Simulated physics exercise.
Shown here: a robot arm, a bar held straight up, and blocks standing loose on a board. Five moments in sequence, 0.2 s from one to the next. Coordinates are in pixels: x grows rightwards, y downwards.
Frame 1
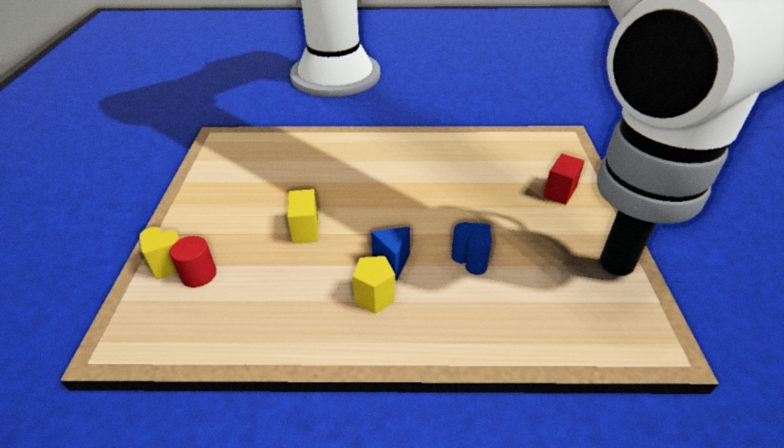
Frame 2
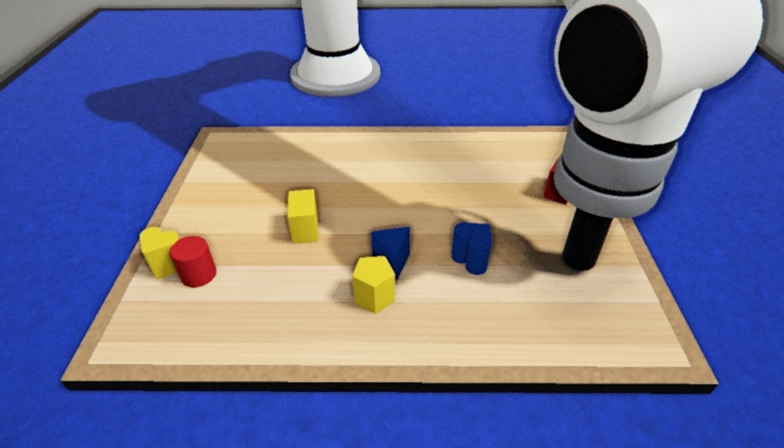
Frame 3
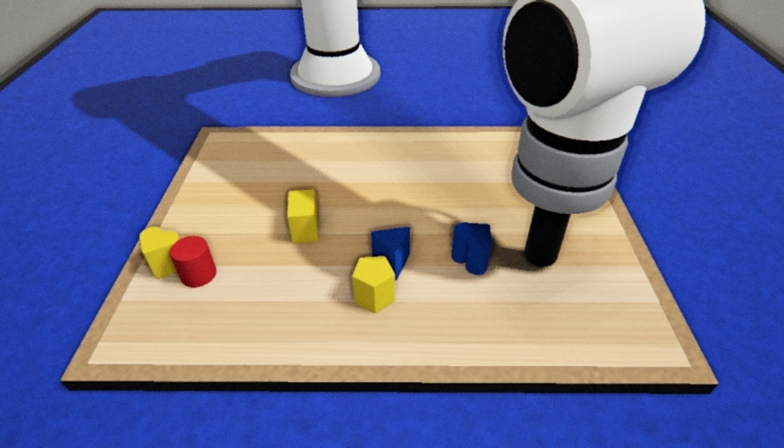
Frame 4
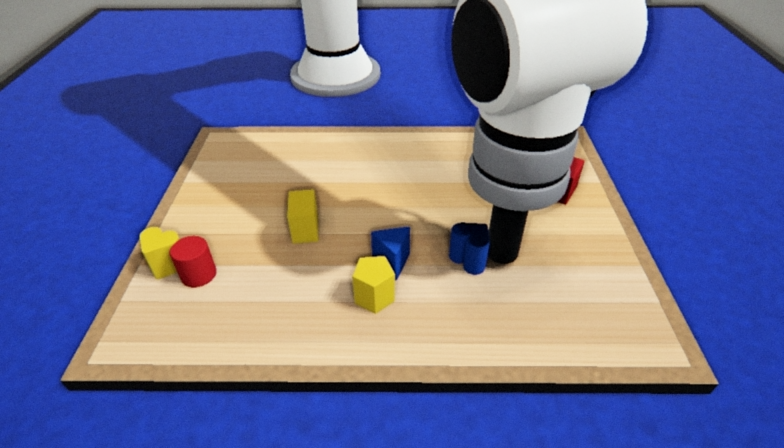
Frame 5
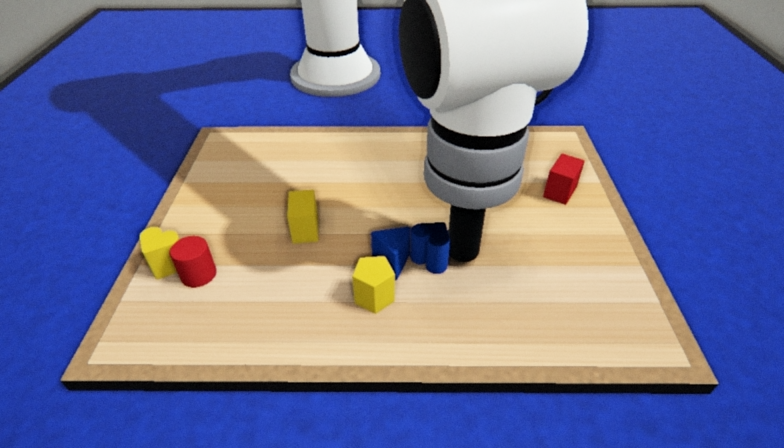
A white and grey robot arm holds a black bar upright over a pale wooden board on a blue surface, seen from a fixed view in front and above. Yellow blocks and a red cylinder sit left and centre, blue blocks near the middle, a red block at upper right. The bar slides left, meets the blue heart-shaped block and pushes it beside the blue triangle.
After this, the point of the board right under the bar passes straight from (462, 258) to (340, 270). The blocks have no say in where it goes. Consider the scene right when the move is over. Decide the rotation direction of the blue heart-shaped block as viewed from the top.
From overhead, clockwise.
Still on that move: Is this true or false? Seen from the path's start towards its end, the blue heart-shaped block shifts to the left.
My answer: False.
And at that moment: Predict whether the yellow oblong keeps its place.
Its place stays the same.
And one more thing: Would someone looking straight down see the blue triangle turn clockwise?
No - that is not the case.
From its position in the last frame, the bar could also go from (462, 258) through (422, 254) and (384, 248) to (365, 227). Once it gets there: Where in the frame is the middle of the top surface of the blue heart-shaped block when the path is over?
Its top centre is at about (343, 224).
On the path given first. One third of the way, bar (421, 256); blue triangle (364, 236), turned 50° anticlockwise; blue heart-shaped block (390, 229), turned 20° clockwise.
Two thirds of the way, bar (381, 259); blue triangle (326, 237), turned 45° anticlockwise; blue heart-shaped block (352, 228), turned 25° clockwise.
At the end, bar (340, 264); yellow oblong not moved; yellow pentagon not moved; blue triangle (297, 236), turned 55° anticlockwise; blue heart-shaped block (325, 222), turned 60° clockwise.
